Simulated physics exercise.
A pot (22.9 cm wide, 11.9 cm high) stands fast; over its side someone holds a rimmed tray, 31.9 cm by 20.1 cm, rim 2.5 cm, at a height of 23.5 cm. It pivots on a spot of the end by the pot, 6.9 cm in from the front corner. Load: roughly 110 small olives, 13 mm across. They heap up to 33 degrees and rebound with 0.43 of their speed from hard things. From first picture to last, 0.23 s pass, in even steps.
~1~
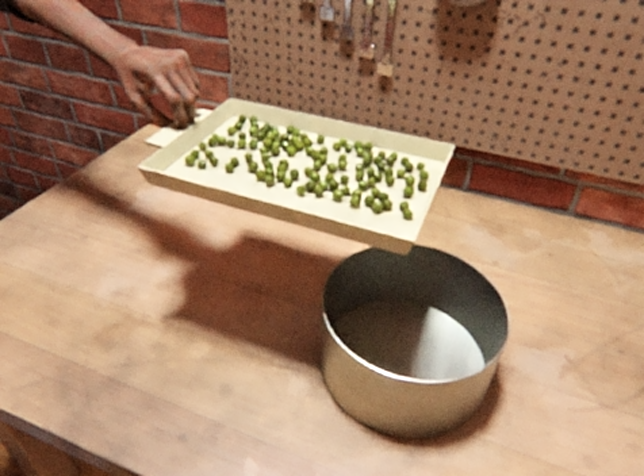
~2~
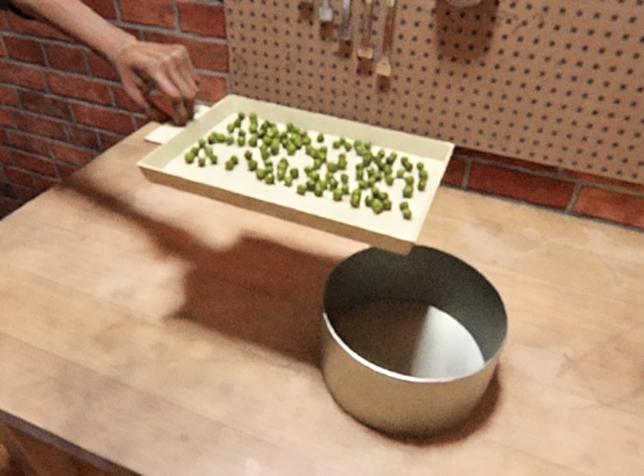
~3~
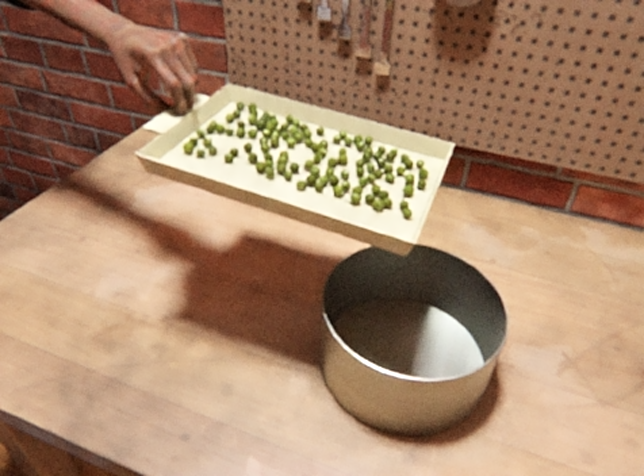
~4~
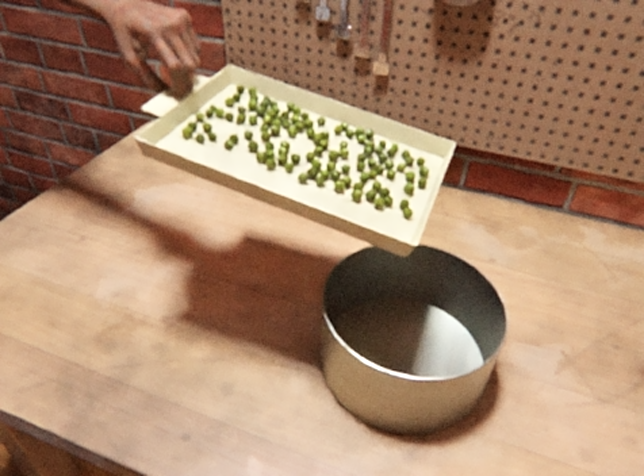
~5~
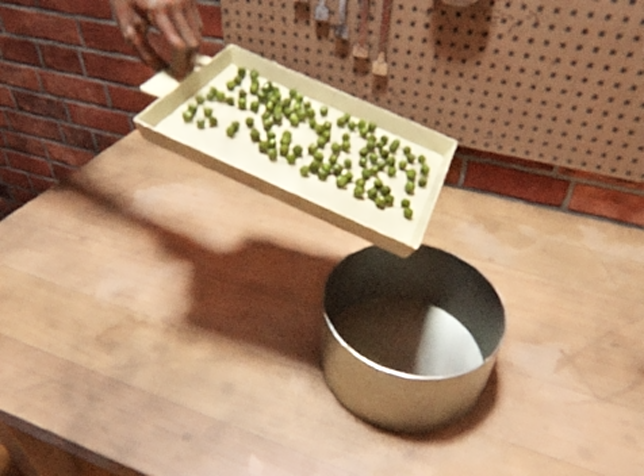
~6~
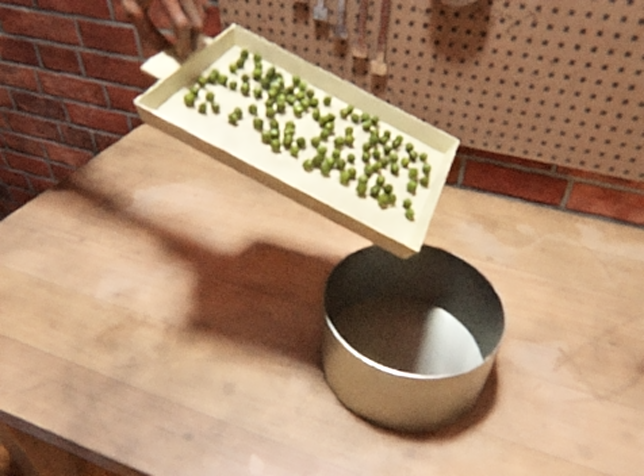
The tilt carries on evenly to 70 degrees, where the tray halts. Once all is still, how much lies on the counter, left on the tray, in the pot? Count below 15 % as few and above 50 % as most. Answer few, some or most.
Counter few, tray most, pot some.
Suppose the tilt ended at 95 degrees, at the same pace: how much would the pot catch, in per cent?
It would be near 95 per cent.
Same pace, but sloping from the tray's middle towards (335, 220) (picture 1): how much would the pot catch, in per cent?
Some 35 per cent.
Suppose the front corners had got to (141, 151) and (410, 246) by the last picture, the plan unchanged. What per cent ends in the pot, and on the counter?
Pot 10, counter 0.
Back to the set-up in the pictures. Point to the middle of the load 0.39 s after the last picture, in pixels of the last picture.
Near (415, 179).
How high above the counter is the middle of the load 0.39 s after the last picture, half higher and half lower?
Some 28 cm.
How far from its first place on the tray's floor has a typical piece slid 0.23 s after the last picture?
About 5 cm.
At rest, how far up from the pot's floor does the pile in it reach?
About 1.5 cm.
Then, 0.23 s after the last picture, tilt 44 degrees; the tray holds 100 %, the pot 0 %.
Then, 0.39 s after the last picture, tilt 62 degrees; the tray holds 100 %, the pot 0 %.
Then, 0.67 s after the last picture, tilt 70 degrees; the tray holds 70 %, the pot 20 %.
In the end, counter 5 %, tray 65 %, pot 30 %.
